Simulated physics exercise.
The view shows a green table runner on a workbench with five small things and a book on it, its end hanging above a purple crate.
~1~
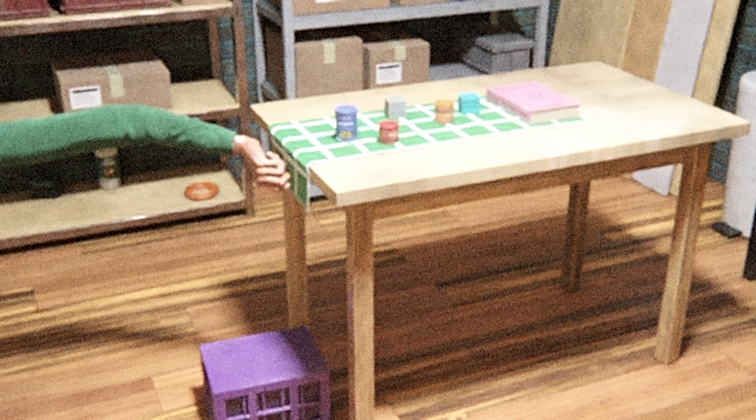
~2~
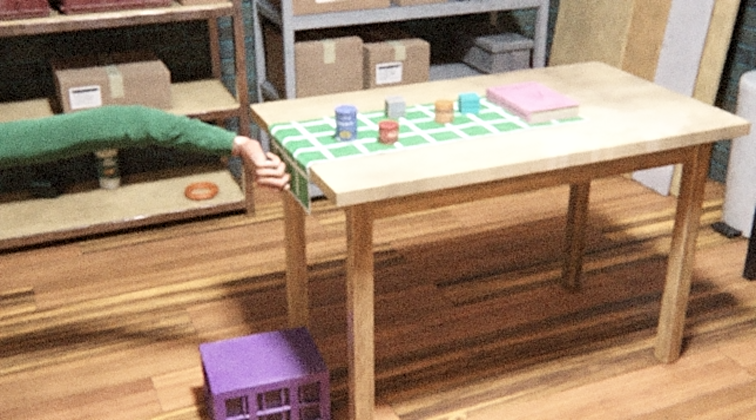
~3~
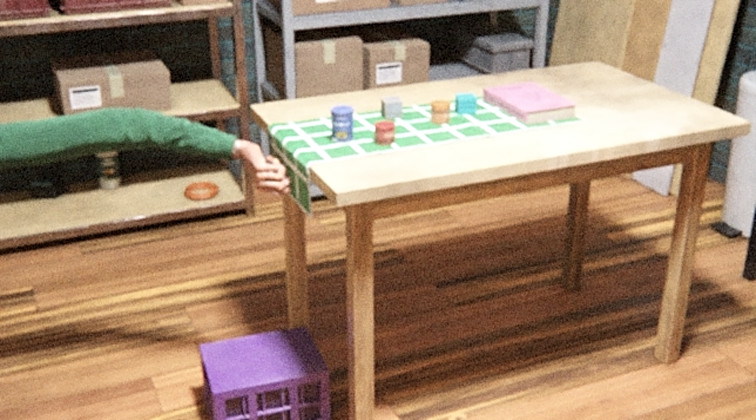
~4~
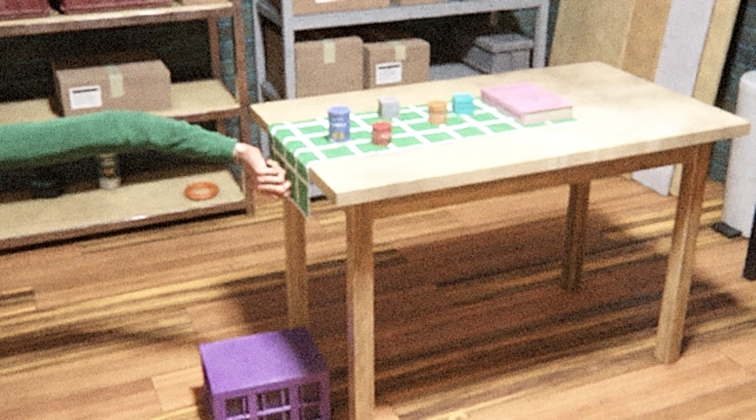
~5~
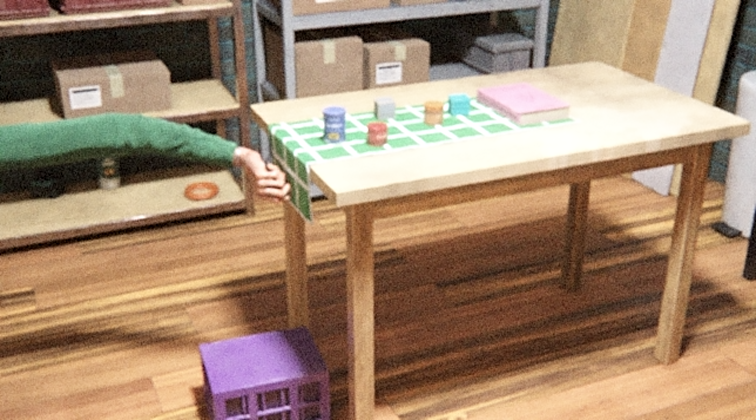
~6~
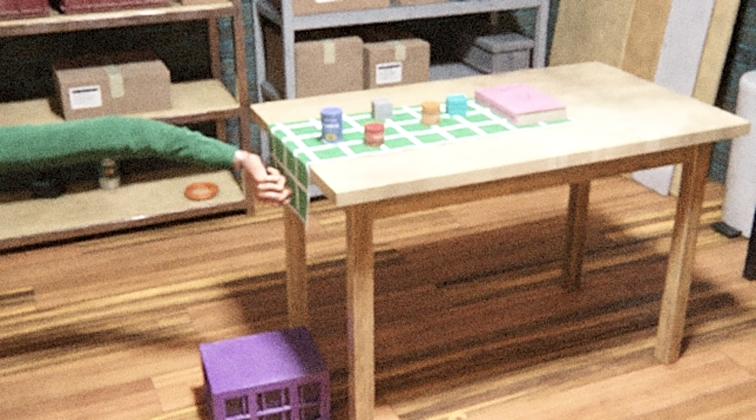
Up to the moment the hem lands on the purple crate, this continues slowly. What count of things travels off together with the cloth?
A count of four.
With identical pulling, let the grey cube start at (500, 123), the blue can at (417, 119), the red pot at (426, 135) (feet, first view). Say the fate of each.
Of the three, the grey cube stays aloft, the blue can ends off the top and the red pot ends off the top.
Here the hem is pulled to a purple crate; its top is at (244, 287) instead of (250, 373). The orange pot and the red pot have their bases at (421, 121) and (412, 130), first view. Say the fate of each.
Orange pot stays, red pot stays.
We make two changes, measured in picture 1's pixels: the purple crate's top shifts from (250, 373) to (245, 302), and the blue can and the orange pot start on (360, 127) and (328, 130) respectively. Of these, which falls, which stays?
Outcome for the blue can: It is lost. Outcome for the orange pot: It is lost.
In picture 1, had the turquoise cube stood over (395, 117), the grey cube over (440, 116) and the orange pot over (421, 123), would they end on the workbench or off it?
Turquoise cube lost, grey cube lost, orange pot lost.
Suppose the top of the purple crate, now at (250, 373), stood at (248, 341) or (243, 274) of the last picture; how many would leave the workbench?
Then 3, then 1.
A little later, hem near (291, 283); blue can and red pot gone.
Next, hem near (291, 325); blue can, red pot and grey cube gone.
When it is over, hem on the crate; blue can, red pot, grey cube and orange pot gone. The count of fallen things is four.
